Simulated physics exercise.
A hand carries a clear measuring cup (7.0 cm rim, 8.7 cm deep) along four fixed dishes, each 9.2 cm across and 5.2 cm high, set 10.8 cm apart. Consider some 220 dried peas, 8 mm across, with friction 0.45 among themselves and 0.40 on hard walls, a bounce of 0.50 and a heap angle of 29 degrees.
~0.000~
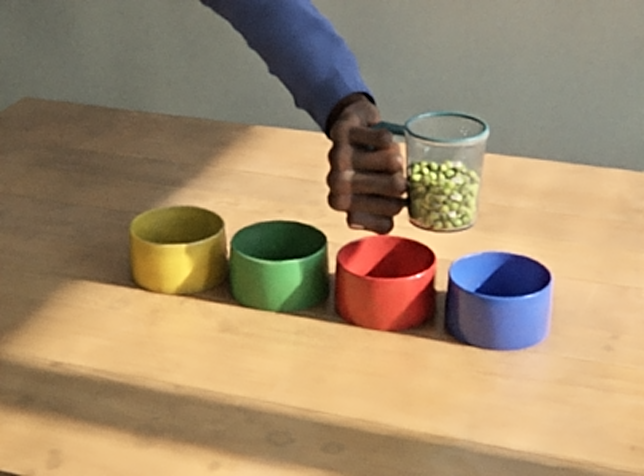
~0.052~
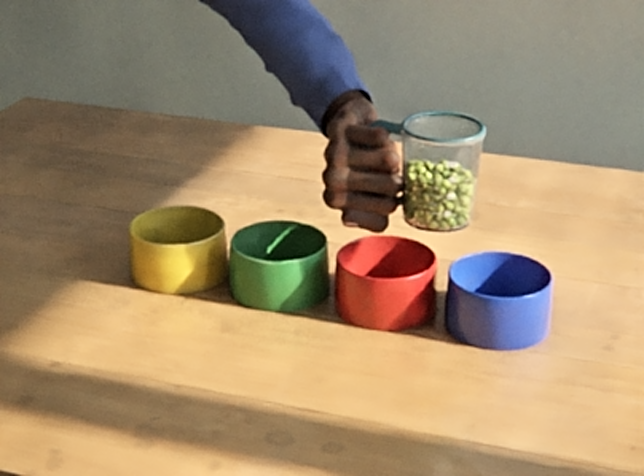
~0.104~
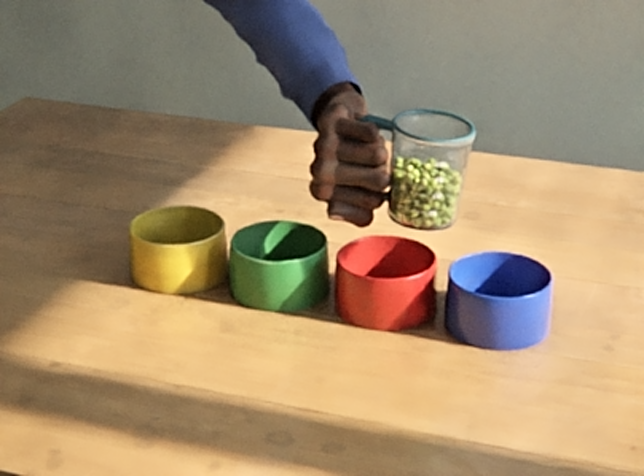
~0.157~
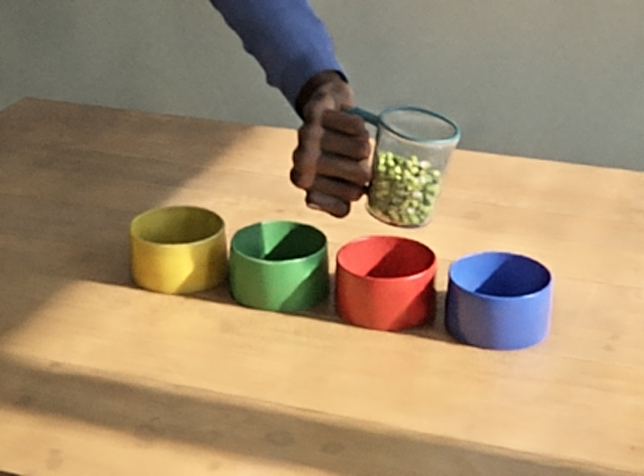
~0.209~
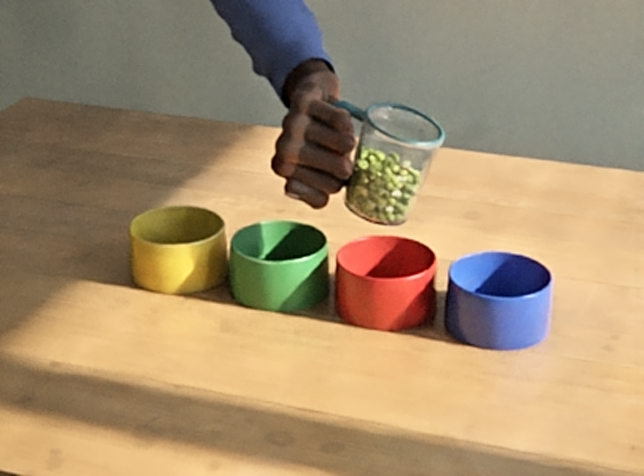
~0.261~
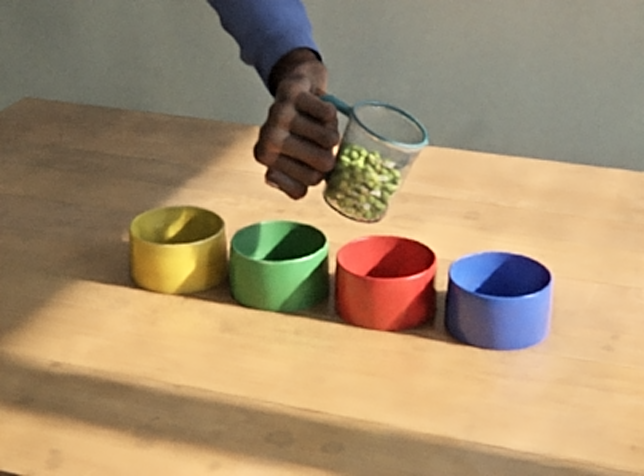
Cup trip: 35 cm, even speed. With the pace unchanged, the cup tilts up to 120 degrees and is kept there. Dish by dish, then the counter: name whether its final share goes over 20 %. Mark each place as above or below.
Marks: Red below, blue below, green below, yellow above, counter below.
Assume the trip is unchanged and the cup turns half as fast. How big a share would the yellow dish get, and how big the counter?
Shares: Yellow at 100; counter at 0.
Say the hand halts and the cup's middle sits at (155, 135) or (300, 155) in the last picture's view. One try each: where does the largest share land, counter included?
The biggest share goes to yellow first, then to red.
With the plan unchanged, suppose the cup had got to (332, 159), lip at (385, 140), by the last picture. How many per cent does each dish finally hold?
Final shares - red 0 %, blue 0 %, green 0 %, yellow 100 %.
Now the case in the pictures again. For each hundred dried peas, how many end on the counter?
The share comes to some 5 percent.
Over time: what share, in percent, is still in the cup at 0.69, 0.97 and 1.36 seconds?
At the three moments: 100, 100 and 30 percent.
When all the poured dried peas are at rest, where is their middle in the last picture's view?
Approximately (176, 256) in the last view.
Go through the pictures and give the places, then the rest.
In the first picture, cup at (444, 173), tilt 0 degrees, lip at (485, 132), moved 0.0 cm; middle of the pieces at (445, 196); blue dish at (500, 275); red dish at (386, 257); green dish at (279, 241); yellow dish at (177, 225).
In the second picture, cup at (440, 173), tilt 1 degrees, lip at (482, 132), moved 0.4 cm; middle of the pieces at (440, 196).
In the third picture, cup at (428, 171), tilt 5 degrees, lip at (472, 134), moved 1.5 cm; middle of the pieces at (427, 194).
In the fourth picture, cup at (409, 169), tilt 11 degrees, lip at (457, 136), moved 3.3 cm; middle of the pieces at (406, 191).
In the fifth picture, cup at (390, 166), tilt 16 degrees, lip at (441, 139), moved 5.0 cm; middle of the pieces at (385, 188).
In the sixth picture, cup at (372, 164), tilt 22 degrees, lip at (425, 142), moved 6.8 cm; middle of the pieces at (365, 185); blue dish at (500, 275); red dish at (386, 257); green dish at (279, 241); yellow dish at (177, 225). The cup turns about 110 degrees a second and travels 34 cm a second.
Then, at 0.69 s, tilt 70 degrees; cup holds 100 %.
After 0.97 s, tilt 100 degrees; cup holds 100 %.
After 1.36 s, tilt 120 degrees; cup holds 30 %, yellow 60 %.
By 2.0 s all is still; red 0 %, blue 0 %, green 0 %, yellow 95 %, counter 5 %.
